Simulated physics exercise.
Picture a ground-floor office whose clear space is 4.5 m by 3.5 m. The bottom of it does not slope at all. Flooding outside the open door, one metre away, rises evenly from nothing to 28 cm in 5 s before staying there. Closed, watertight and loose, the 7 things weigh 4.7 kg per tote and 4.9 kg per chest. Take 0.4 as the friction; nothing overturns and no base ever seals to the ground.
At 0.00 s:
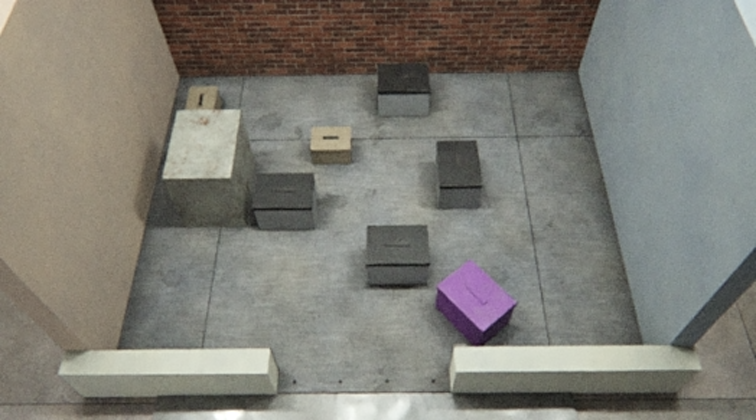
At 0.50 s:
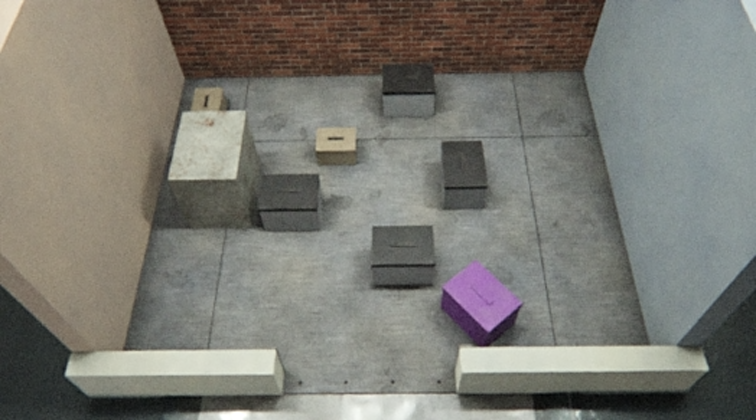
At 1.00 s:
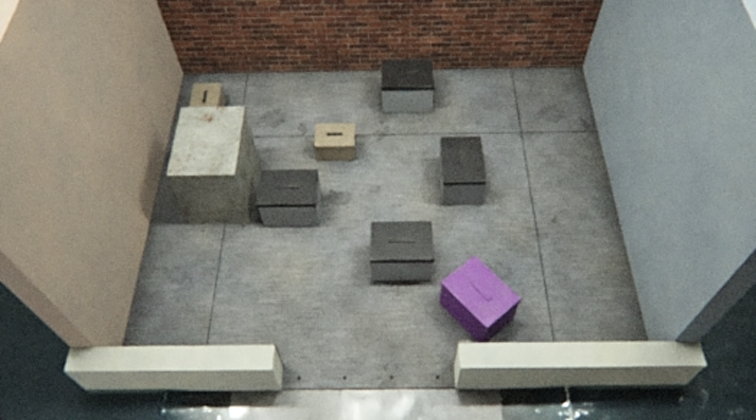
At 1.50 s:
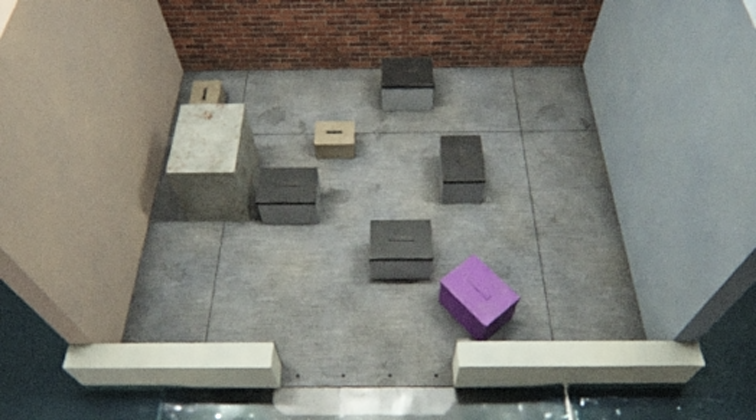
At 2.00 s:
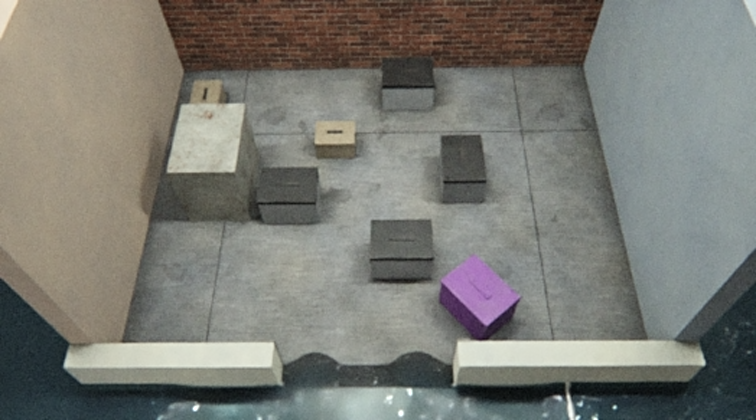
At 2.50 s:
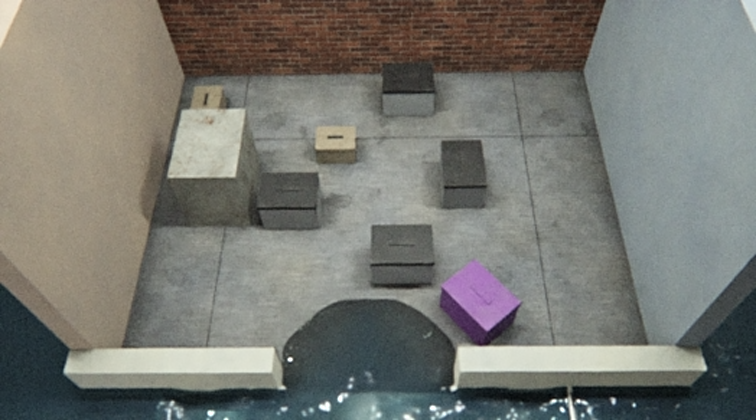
The video shows a walled floor holding a purple chest, grey and tan boxes and a pale block, all staying still, while dark water rises outside and then spreads in a rounded patch through the front opening.
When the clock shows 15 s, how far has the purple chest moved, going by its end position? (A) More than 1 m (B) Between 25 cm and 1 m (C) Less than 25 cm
B.
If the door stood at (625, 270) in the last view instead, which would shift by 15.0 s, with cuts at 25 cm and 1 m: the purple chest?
As for the purple chest, it winds up a long way off.
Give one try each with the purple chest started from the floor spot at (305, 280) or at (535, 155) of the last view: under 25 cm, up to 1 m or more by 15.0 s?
Respectively, it shifts somewhat and ends up distant.
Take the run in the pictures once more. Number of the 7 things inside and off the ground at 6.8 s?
The count is 6.
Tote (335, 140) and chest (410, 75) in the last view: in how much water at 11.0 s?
Some 14 cm at the first, some 19 cm at the second.
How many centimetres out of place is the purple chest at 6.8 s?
I'd put it at around 40 cm.
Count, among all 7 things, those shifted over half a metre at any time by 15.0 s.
I count 7 of them.
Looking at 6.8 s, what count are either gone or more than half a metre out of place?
The answer is 4.
After 3.5 s the purple chest is near (481, 294), 0.0 m from its start, aground; 0 afloat.
After 6.8 s the purple chest is near (528, 288), 0.4 m from its start, aground; 6 afloat.
After 11.0 s the purple chest is near (468, 231), 0.6 m from its start, afloat; 7 afloat.
After 15.0 s the purple chest is near (495, 234), 0.5 m from its start, afloat; 7 afloat.
